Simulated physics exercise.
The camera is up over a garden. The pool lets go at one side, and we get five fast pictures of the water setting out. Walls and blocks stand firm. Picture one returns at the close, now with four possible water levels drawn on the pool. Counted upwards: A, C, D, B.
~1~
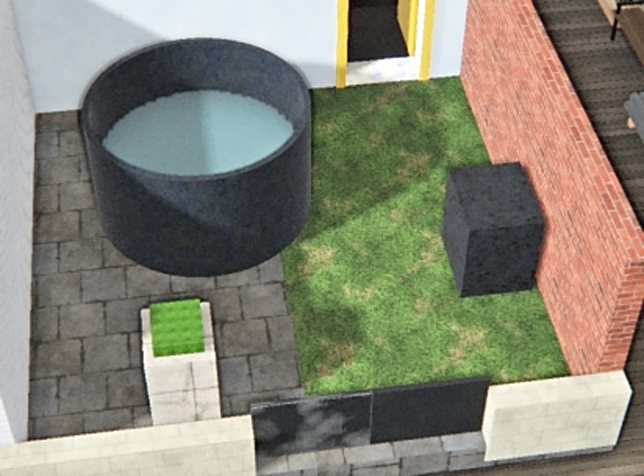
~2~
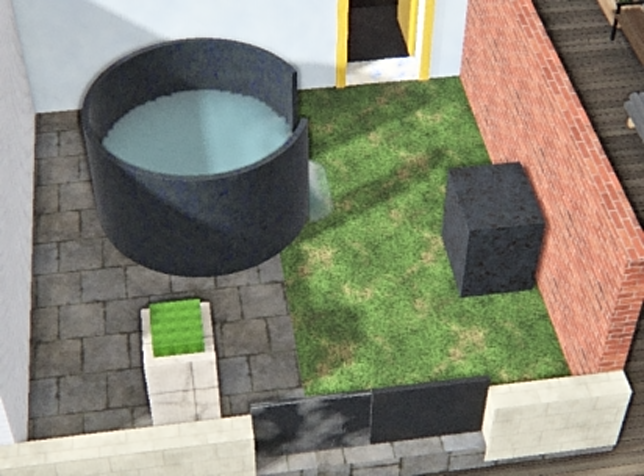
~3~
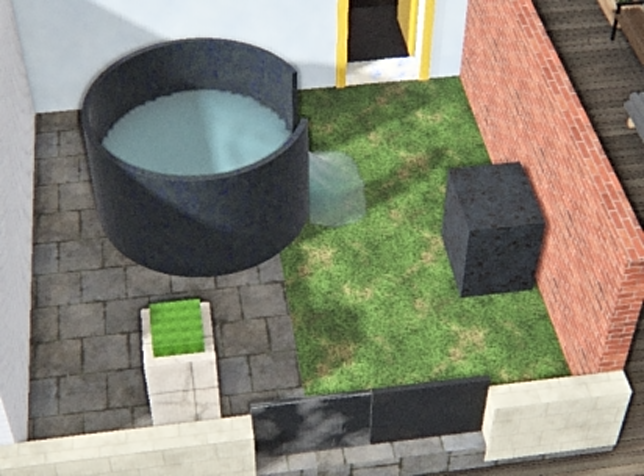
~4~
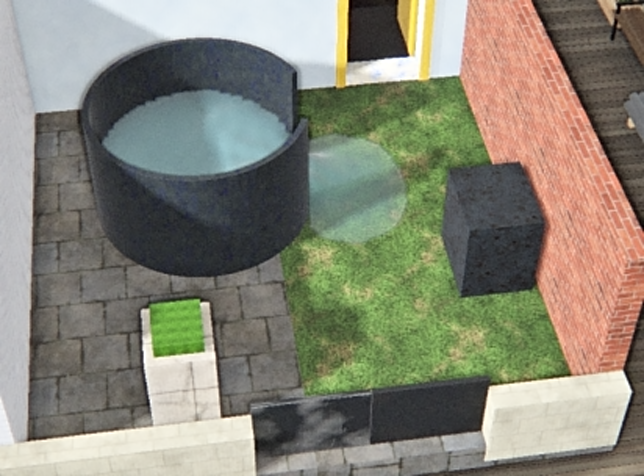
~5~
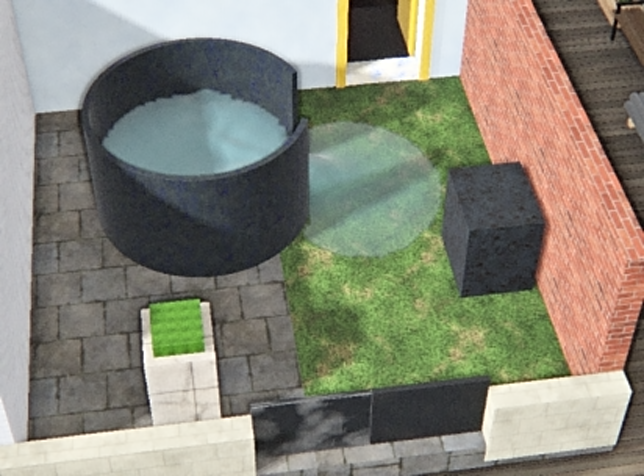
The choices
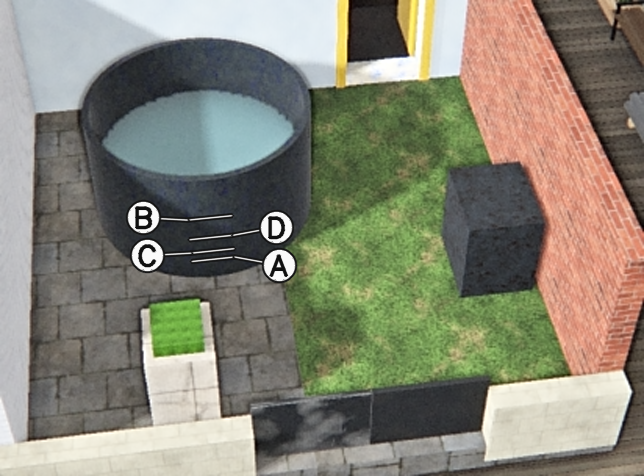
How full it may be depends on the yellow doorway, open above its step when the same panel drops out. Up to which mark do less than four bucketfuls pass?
D will do.
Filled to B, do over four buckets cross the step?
Yes, that goes wrong.
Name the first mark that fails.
The answer is B.
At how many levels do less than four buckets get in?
Three.
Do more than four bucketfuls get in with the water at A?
No, that is safe.
In white, A at (213, 259); B at (209, 217); C at (212, 250); D at (211, 237); from the bottom up A, C, D, B.
With A, nothing gets over.
With B, about 11 bucketfuls get in.
With C, nothing gets over.
With D, a splash gets over, under a bucket.
